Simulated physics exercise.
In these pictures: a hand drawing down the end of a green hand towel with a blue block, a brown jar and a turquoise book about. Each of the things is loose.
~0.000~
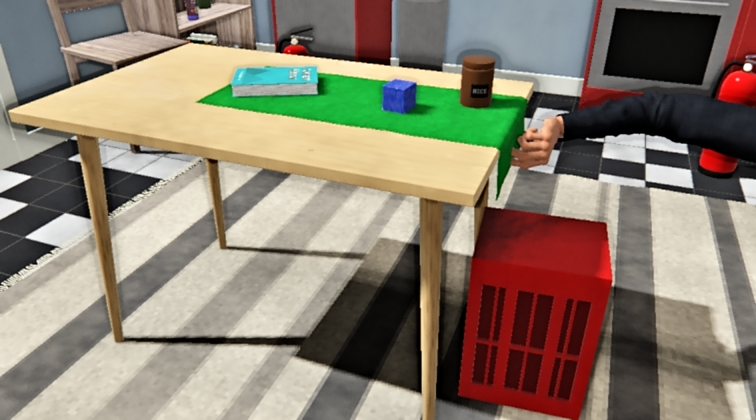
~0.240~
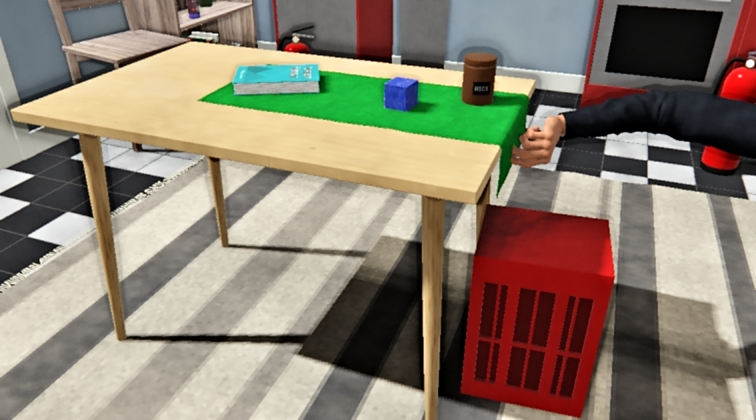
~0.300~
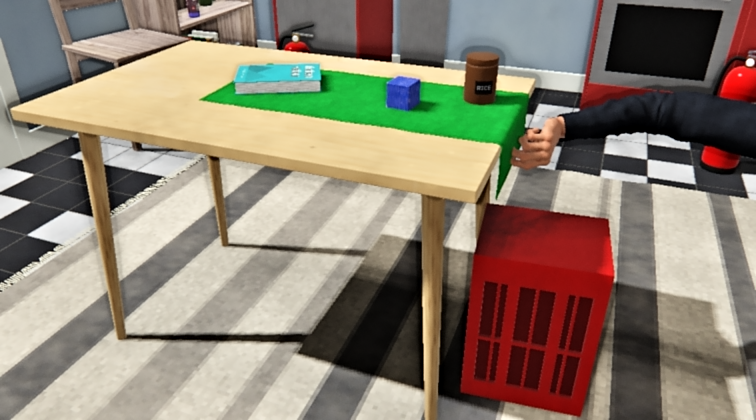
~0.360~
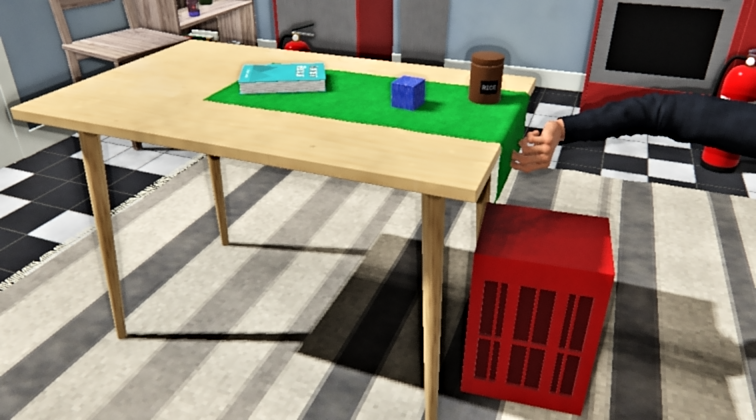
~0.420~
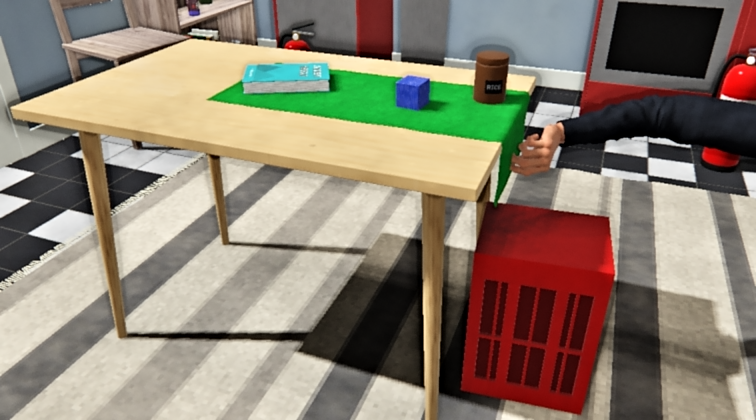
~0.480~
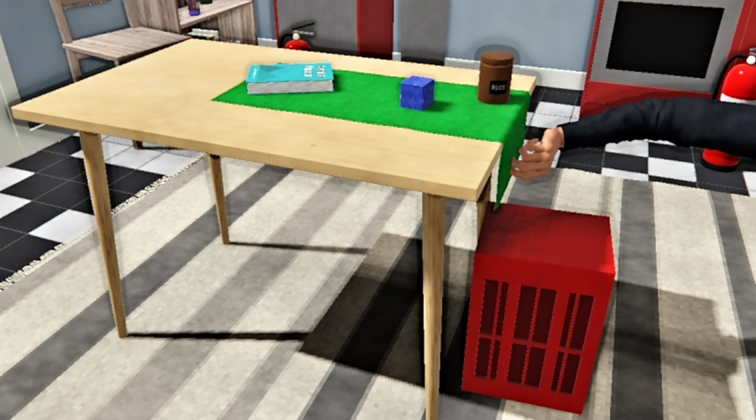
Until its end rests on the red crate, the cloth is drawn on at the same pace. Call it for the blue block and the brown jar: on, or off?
The blue block on, the brown jar off.
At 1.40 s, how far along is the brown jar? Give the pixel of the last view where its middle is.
At that time it is roughly at (557, 183).
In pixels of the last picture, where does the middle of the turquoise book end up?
Look around pixel (339, 84) in the last picture.
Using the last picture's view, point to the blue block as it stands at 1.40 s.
At the stated time, position (475, 101).
By 1.06 s, hem on the crate; block carried along near (462, 99); jar over the edge.
By 1.40 s, hem on the crate; block carried along near (475, 101); jar over the edge.
When it is over, hem on the crate; block carried along near (475, 101); jar over the edge. The blue block keeps clear of the edge and the brown jar falls off.
